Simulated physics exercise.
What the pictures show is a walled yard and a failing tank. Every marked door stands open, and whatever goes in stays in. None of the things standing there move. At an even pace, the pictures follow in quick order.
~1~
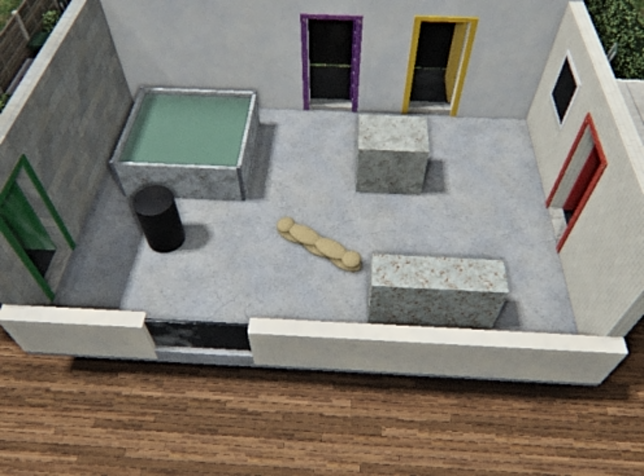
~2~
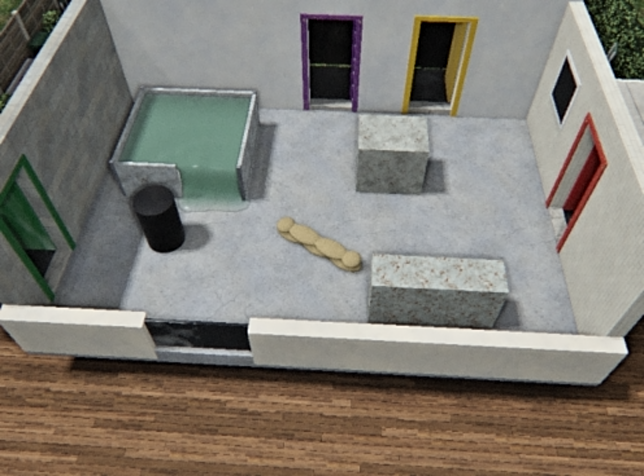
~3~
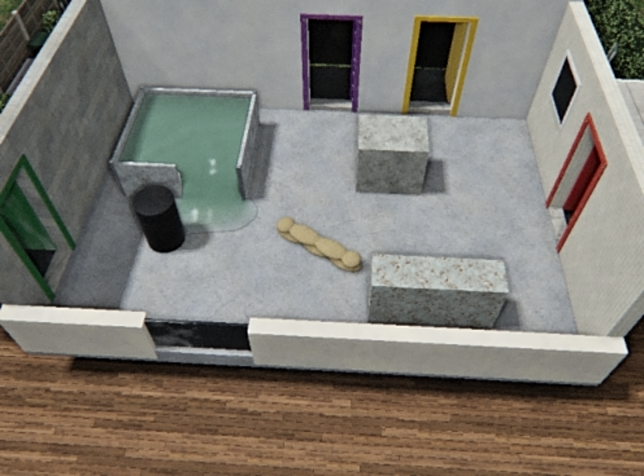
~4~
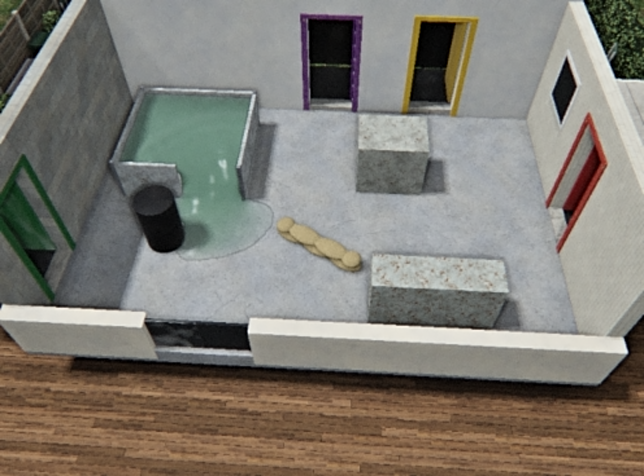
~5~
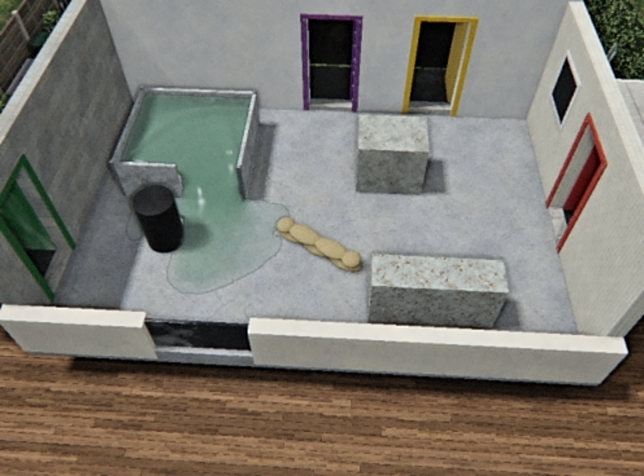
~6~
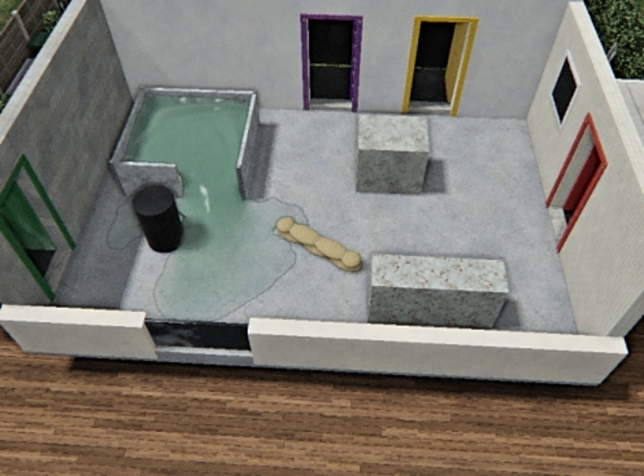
A walled yard held a tank of still green water until a gap opened in its front side, and water poured out, spreading across the floor around a black cylinder and toward the front wall.
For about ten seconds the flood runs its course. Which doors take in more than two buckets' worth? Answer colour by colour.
Outcome: I expect the yellow door to let through an acceptable amount; I expect the green door to let through too much; I expect the purple door to let through an acceptable amount; I expect the red door to let through an acceptable amount.
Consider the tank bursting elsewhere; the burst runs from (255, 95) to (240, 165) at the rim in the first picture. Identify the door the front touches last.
It's the one in green that comes last.
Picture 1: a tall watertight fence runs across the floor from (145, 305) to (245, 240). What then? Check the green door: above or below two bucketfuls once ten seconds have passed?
Note: Green exceeds.
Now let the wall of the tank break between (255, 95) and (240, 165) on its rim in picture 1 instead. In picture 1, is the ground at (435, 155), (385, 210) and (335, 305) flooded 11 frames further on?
So: Wetted, then wetted, then spared.
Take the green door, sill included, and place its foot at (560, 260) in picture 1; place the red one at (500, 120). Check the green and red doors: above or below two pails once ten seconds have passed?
After that, the green door stays within the limit and the red door tops the limit.
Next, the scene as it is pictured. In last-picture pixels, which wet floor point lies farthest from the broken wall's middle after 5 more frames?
Estimated pixel: (320, 345).
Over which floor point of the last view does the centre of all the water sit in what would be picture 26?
Centre point: Around (239, 231).
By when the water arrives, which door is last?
The door marked purple.
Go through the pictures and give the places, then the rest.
Still water in the water tank at (188, 129), in the first frame.
The front is at (244, 206), out from the gap at (211, 188), in the second frame.
The front is at (185, 229), out from the gap at (212, 189), in the third frame.
The front is at (185, 255), out from the gap at (212, 190), in the fourth frame.
Water pours out at (212, 189) and has run to (206, 289), in the fifth frame.
The front is at a hidden place, out from the gap at (212, 189), in the sixth frame.
A moment on, water covers 25 % of the floor; the yellow door not reached, the green door wet at the sill, nothing in, the purple door not reached, the red door not reached.
Next, water covers 35 % of the floor; the yellow door not reached, the green door wet at the sill, nothing in, the purple door not reached, the red door not reached.
Then, water covers 50 % of the floor; the yellow door not reached, the green door under two buckets in, the purple door not reached, the red door not reached.
Later, water covers 75 % of the floor; the yellow door not reached, the green door over two buckets in, the purple door not reached, the red door wet at the sill, nothing in.
In the end, water covers 90 % of the floor; the yellow door wet at the sill, nothing in, the green door far over two buckets in, the purple door wet at the sill, nothing in, the red door wet at the sill, nothing in.
